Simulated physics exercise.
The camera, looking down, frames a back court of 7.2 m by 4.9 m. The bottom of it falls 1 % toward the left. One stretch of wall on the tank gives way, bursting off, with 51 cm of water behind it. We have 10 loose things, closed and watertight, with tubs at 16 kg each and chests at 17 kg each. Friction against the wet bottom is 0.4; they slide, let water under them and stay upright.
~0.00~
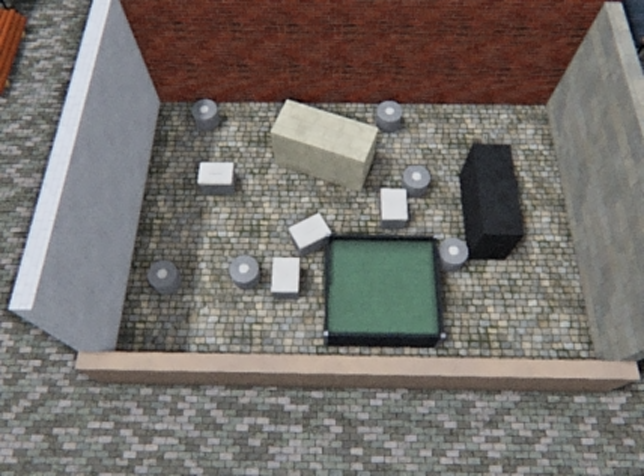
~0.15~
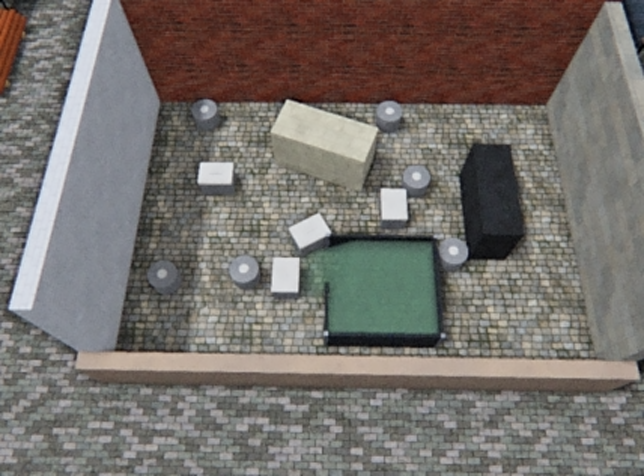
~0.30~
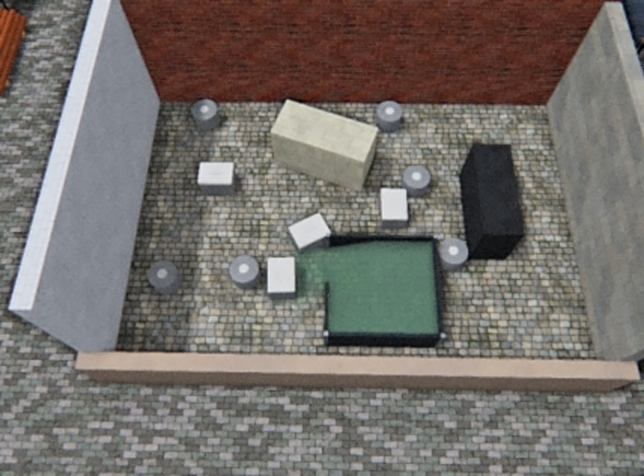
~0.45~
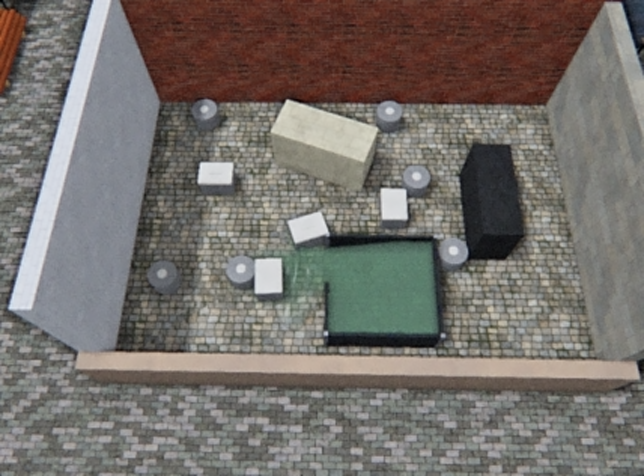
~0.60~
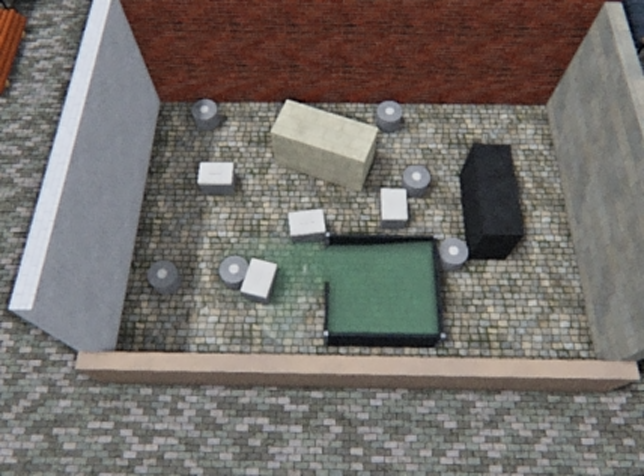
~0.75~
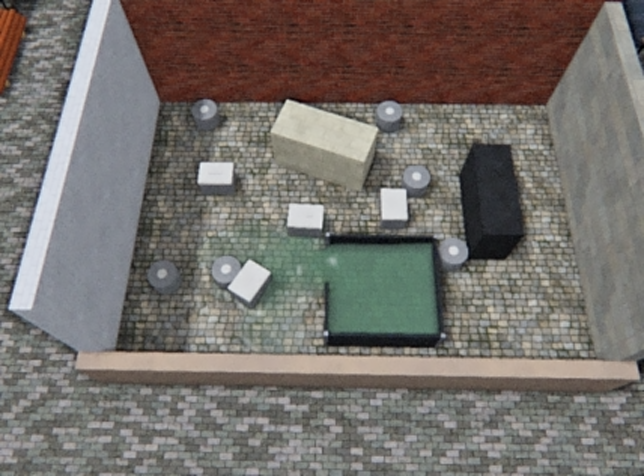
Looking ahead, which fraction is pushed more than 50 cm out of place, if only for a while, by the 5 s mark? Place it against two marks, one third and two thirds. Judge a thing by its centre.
By the time shown, one third up to two thirds will have gone that far.
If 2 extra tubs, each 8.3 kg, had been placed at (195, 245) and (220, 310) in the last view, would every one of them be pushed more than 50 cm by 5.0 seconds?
Taking them in order: Above the mark and above the mark.
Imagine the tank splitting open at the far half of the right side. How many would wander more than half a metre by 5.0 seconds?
1.
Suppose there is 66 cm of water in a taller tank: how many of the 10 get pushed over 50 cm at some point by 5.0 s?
Count under that change: 5.
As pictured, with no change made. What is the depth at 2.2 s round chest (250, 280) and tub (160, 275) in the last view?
First about 13 cm, second about 4 cm.
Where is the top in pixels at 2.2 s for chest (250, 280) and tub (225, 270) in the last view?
Around (129, 334) and (166, 276).
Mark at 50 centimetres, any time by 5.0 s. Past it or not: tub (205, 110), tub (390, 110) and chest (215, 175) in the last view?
First exceeding it, second falling below it, third exceeding it.
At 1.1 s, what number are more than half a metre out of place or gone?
The number I get is 3.
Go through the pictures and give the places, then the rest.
The first frame shows a chest at (286, 274), on the bottom; a tub at (244, 269) rests on the ground; 2.4 m2 under water; 0 of 10 have shifted.
The second frame shows a chest at (286, 274) rests on the ground; a tub at (244, 269) rests on the ground; 2.8 m2 under water; 0 of 10 have shifted.
The third frame shows a chest at (282, 274) rests on the ground, 7 cm from its start; a tub at (244, 269) rests on the ground; 3.1 m2 under water; 1 of 10 have shifted.
The fourth frame shows a chest at (269, 275) rests on the ground, 26 cm from its start; a tub at (241, 269) rests on the ground, 4 cm from its start; 3.5 m2 under water; 2 of 10 have shifted.
The fifth frame shows a chest at (259, 277) rests on the ground, 41 cm from its start; a tub at (234, 269), on the bottom, 15 cm from its start; water covers 4.3 m2; 3 of 10 have shifted.
The sixth frame shows a chest at (250, 280), on the bottom, 55 cm from its start; a tub at (226, 269), on the bottom, 27 cm from its start; water covers 5.2 m2; 3 of 10 have shifted.
After 1.1 s 3 of 10 are over 50 cm from their spots; 0 afloat.
After 2.2 s 3 of 10 are over 50 cm from their spots; 1 afloat.
After 3.5 s 4 of 10 are over 50 cm from their spots; 3 afloat.
After 5.0 s 5 of 10 are over 50 cm from their spots, and 5 have been at some point; 4 afloat.
